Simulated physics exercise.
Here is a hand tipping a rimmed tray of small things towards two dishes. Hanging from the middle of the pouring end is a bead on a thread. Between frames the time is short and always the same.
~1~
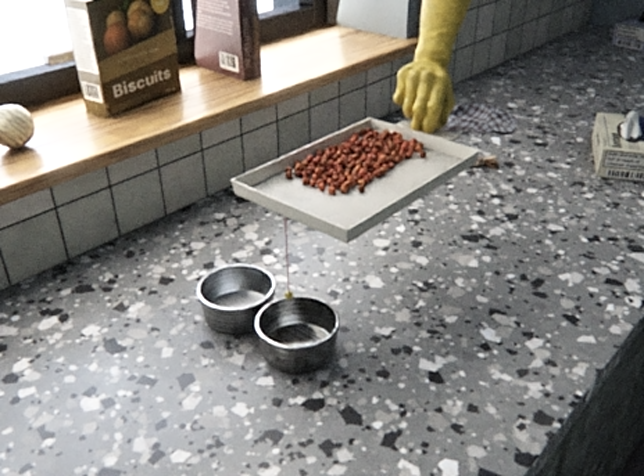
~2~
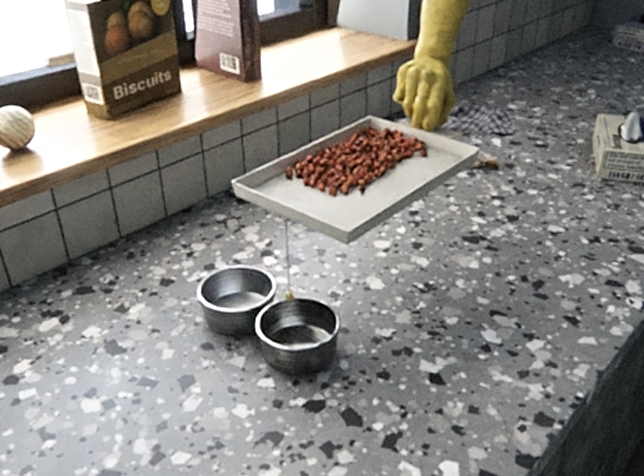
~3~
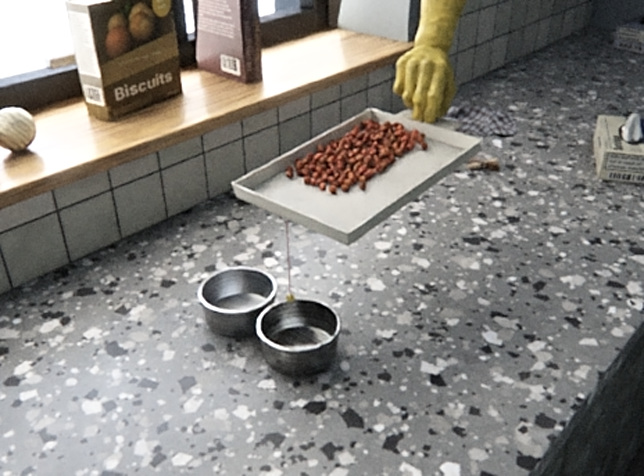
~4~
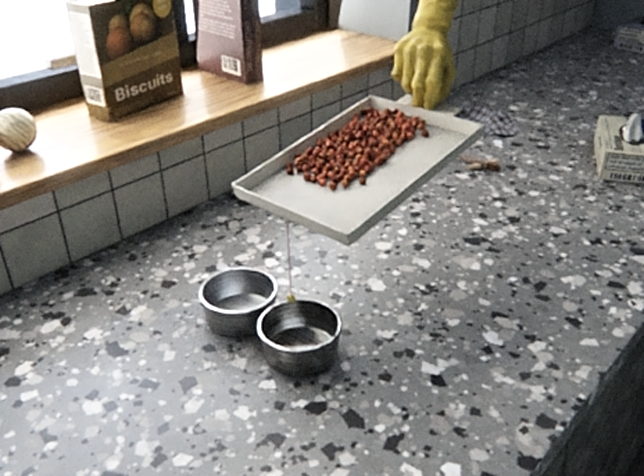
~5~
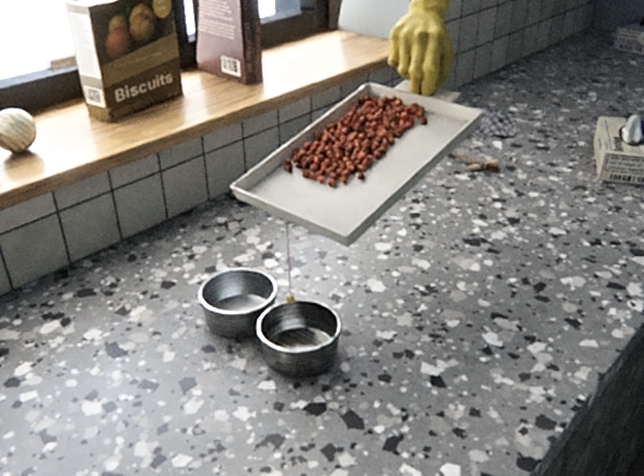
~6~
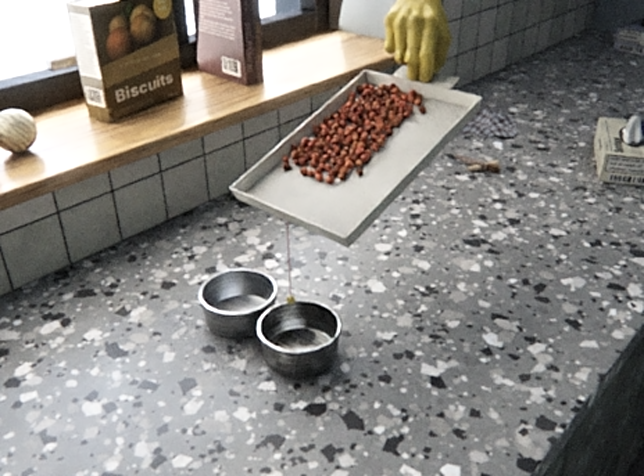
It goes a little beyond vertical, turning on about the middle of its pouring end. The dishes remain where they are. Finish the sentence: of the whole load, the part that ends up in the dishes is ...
... less than half.
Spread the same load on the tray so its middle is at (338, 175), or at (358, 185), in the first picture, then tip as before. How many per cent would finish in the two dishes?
Roughly 40 per cent, then 30 per cent.
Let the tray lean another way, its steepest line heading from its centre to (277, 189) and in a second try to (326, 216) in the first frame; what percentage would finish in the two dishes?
In turn 70 and 40 in a hundred.
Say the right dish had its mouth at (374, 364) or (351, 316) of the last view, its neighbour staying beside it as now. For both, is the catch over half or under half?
The first place gets a lesser share, the second a lesser share.
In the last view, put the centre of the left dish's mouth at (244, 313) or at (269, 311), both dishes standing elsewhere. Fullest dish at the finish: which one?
The first try favours the leftmost one, and the second try favours the leftmost one.
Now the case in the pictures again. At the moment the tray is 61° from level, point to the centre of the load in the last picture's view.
Near (280, 196).
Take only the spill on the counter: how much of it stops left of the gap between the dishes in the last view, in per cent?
Near 90 per cent.
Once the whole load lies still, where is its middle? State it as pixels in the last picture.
(241, 359).
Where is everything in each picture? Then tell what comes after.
The first frame shows corners of the pouring end at (235, 180) and (347, 228), level; middle of the load at (358, 159), clay pellets; left dish at (209, 314); right dish at (270, 352); bead on its thread at (289, 295).
The second frame shows corners of the pouring end at (235, 181) and (347, 229), level; middle of the load at (359, 159).
The third frame shows corners of the pouring end at (235, 183) and (348, 231), tipped barely, level across its low end; middle of the load at (359, 154).
The fourth frame shows corners of the pouring end at (235, 184) and (347, 232), tipped a little, level across its low end; middle of the load at (359, 146).
The fifth frame shows corners of the pouring end at (234, 186) and (346, 233), tipped a little, level across its low end; middle of the load at (357, 138).
The sixth frame shows corners of the pouring end at (233, 187) and (345, 235), tipped clearly, level across its low end; middle of the load at (355, 130); left dish at (210, 318); right dish at (271, 357).
Soon, tray tipped steeply; nearly all on the tray; a stray few outside both; a small part in the air.
A while on, tray tipped right over; most on the tray; a stray few in the right dish; a stray few in the left dish; about a quarter outside both; a stray few in the air.
Towards the end, tray tipped past a quarter turn; about a quarter in the right dish; about a quarter in the left dish; about two thirds outside both.
Finally, tray tipped past a quarter turn; about a quarter in the right dish; about a quarter in the left dish; about two thirds outside both.
